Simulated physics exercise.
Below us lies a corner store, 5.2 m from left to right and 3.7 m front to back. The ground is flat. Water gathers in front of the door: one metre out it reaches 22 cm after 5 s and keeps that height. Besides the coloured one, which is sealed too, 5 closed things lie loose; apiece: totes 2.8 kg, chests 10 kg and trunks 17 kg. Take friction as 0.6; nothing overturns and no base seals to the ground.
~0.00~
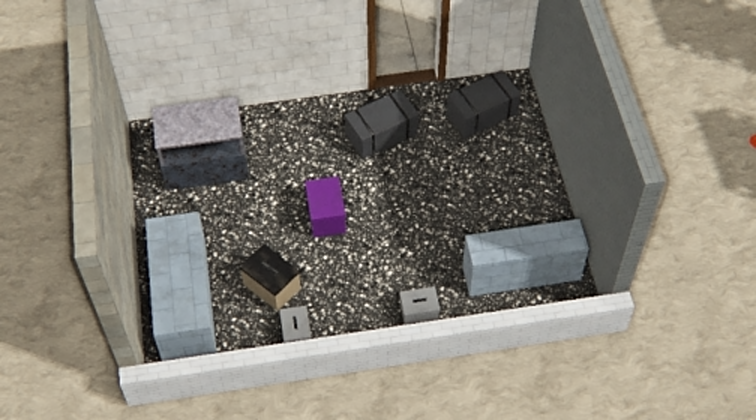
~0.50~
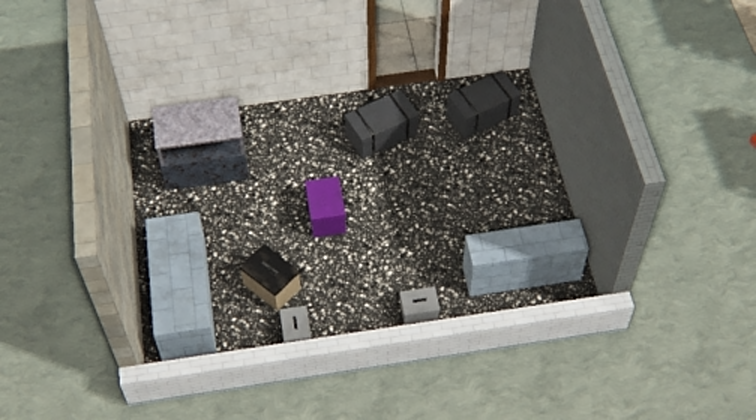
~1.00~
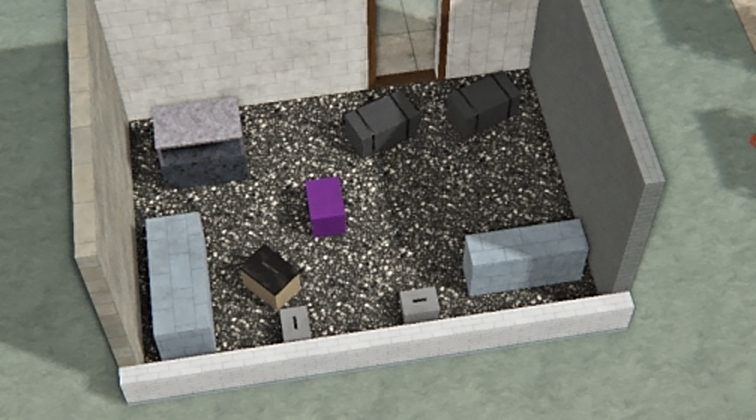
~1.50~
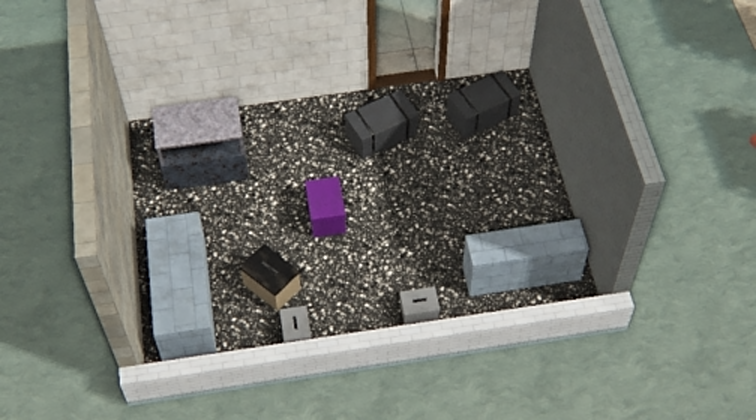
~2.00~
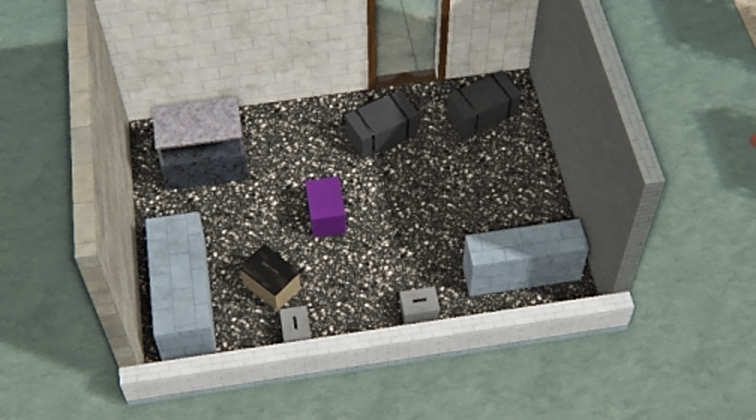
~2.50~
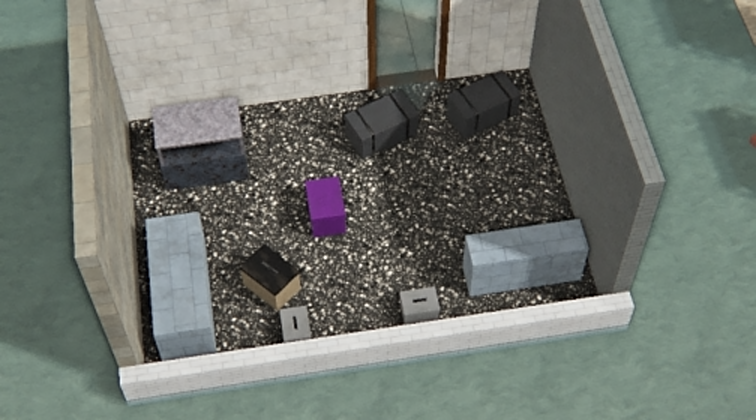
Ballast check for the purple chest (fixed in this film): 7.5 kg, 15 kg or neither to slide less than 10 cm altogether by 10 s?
Verdict: Only the larger load is enough.
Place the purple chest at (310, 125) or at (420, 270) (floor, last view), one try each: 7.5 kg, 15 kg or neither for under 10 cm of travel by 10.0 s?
In that order: Only the larger holds; neither is enough.
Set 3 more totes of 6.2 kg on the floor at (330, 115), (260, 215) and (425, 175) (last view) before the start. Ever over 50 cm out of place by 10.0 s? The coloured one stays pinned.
In that order: Under, short of it, past it.
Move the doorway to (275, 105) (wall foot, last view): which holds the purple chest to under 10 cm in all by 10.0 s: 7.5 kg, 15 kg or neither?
In that case neither weight holds it.
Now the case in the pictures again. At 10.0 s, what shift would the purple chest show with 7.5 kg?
About 20 cm.
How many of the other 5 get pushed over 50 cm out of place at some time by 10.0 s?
3 of them.
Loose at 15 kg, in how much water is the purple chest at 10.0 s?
About 4 cm.
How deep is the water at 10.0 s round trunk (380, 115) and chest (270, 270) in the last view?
Roughly 5 and 3 cm.
After 3.5 s the purple chest would be 0 cm from its start with 7.5 kg and 0 cm from its start with 15 kg; 0 cm of water round it then.
After 4.5 s the purple chest would be 0 cm from its start with 7.5 kg and 0 cm from its start with 15 kg; 0 cm of water round it then.
After 7.0 s the purple chest would be 1 cm from its start with 7.5 kg and 0 cm from its start with 15 kg; 2 cm of water round it then.
After 10.0 s the purple chest would be 24 cm from its start with 7.5 kg and 0 cm from its start with 15 kg; 4 cm of water round it then.
